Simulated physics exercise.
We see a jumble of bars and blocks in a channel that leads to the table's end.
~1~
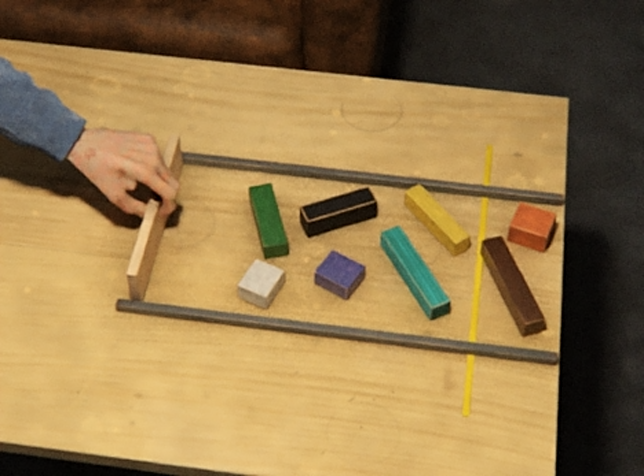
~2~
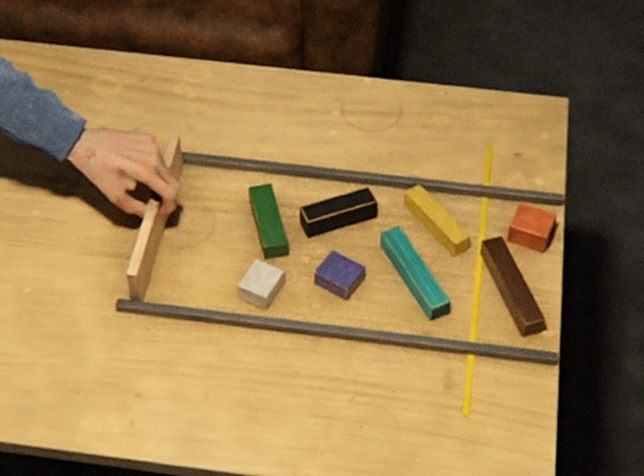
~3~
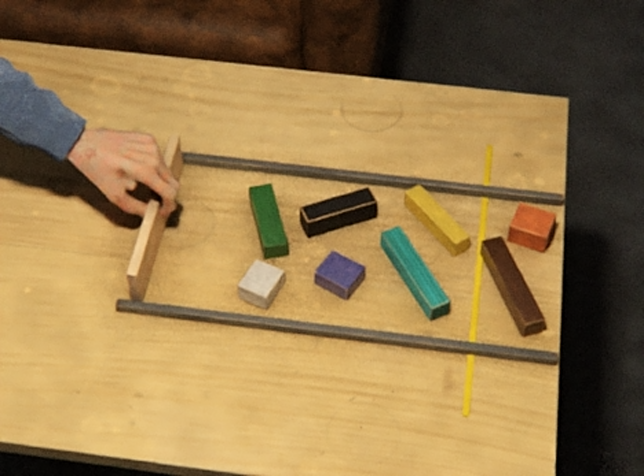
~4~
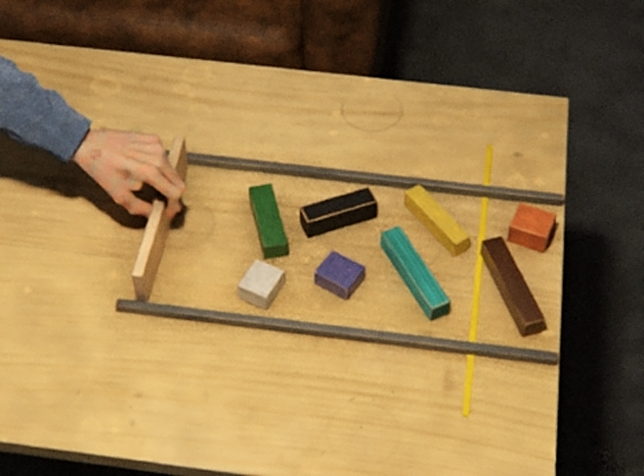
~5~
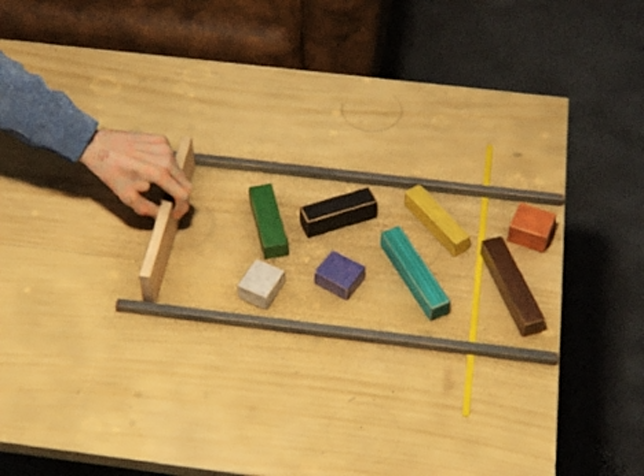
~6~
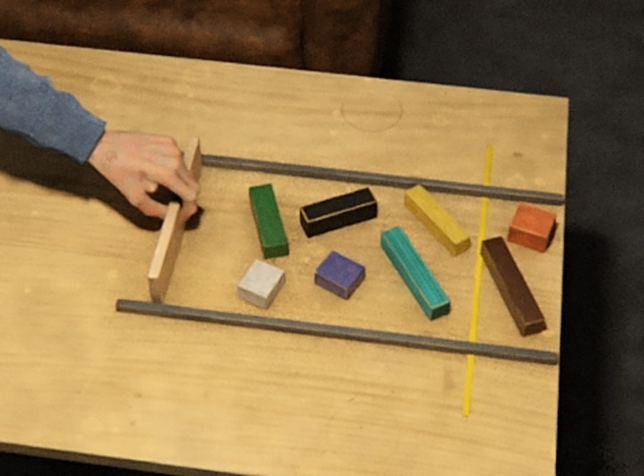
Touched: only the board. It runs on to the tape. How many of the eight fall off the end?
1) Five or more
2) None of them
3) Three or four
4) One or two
4.
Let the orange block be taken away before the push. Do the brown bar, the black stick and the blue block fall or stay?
Note: Brown bar is off by the end; black stick is on by the end; blue block is on by the end.
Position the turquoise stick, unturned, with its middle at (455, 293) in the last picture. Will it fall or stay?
The turquoise stick plunges.
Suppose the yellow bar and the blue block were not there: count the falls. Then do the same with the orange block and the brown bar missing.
Try 1: 0; try 2: 0.
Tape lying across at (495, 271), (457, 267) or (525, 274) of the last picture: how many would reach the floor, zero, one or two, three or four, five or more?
Taking the three tapes one at a time, the answers are 3 or 4, then either one or two, then 5 or more.
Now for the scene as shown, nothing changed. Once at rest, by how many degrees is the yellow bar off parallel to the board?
About 25° out of line.
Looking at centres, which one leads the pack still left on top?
Result: The turquoise stick.
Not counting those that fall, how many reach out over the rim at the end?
Count: 2.
Soon after, none off yet; orange block at rest near (532, 228); brown bar at rest near (512, 286); yellow bar at rest near (437, 220).
In the end, the number that fall off is one or two; gone, brown bar and orange block.
